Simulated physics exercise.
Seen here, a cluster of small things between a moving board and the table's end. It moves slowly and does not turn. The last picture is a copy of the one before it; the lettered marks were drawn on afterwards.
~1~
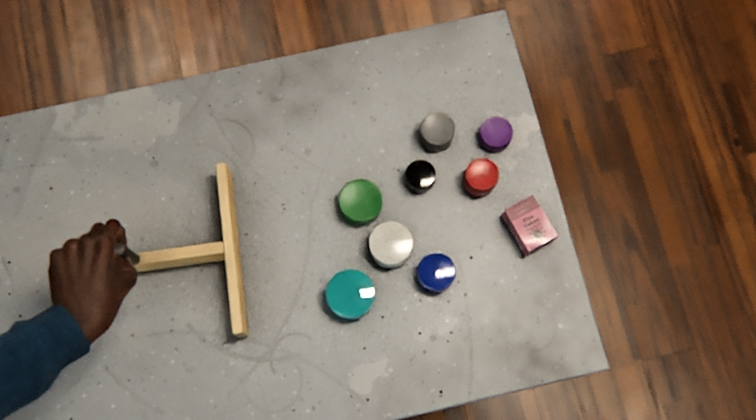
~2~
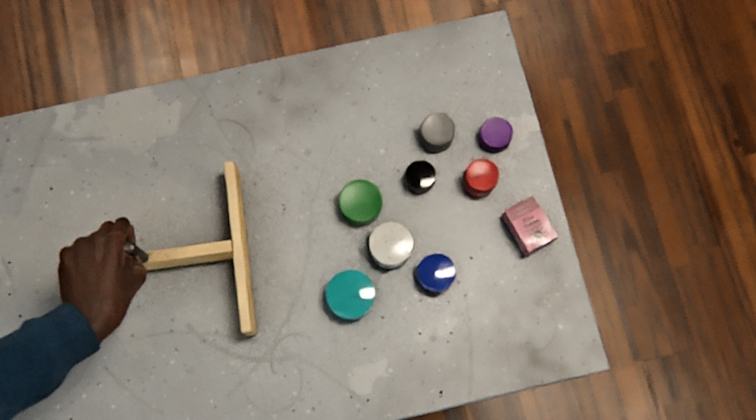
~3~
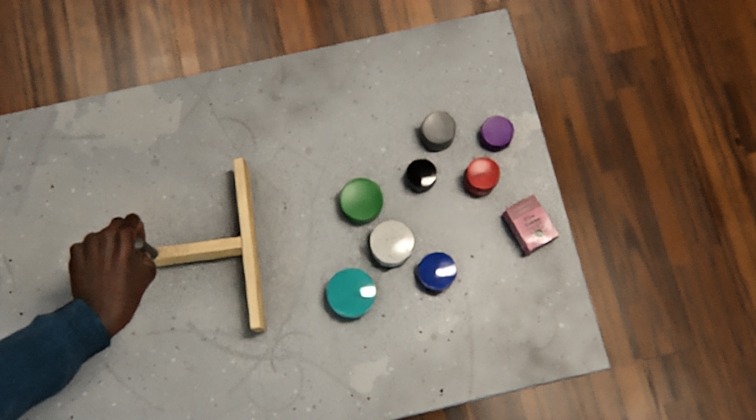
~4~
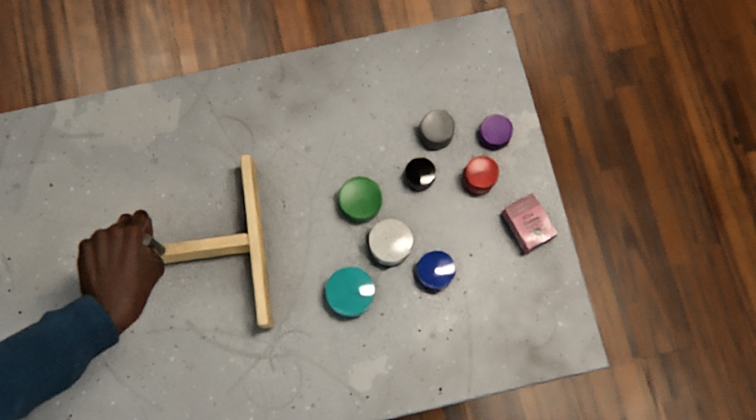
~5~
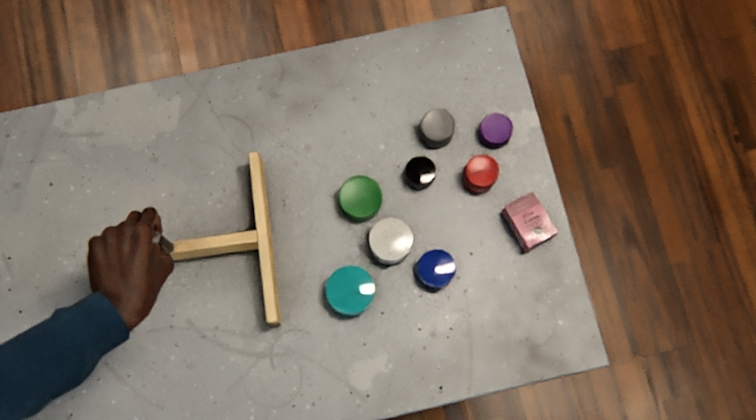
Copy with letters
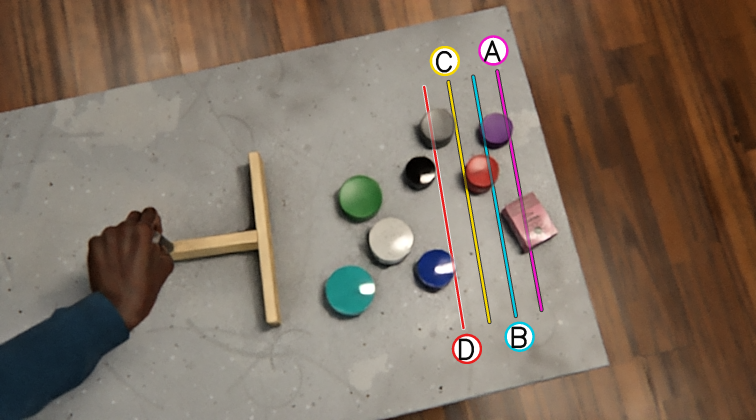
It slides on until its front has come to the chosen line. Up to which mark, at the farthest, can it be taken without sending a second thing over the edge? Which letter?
B is the last line within the limit.
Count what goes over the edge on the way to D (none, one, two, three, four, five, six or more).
The count is none.
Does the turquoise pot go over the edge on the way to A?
By then, no.
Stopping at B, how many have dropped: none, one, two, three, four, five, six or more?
The count is none.
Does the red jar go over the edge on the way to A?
Yes.
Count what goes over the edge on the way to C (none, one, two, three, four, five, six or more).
In all, none.
On the copy, A at (519, 187); B at (494, 192); C at (468, 198); D at (443, 204).
On B. First, board (347, 216); turquoise pot (386, 286); green tub (371, 197).
Then, board (431, 197); red jar (487, 173); blue pot (498, 249).
Finally, board (494, 183); pink packet (559, 208); red jar (541, 154); none fallen.
By contrast, A drops three; C is within the limit but short; D is within the limit but short.
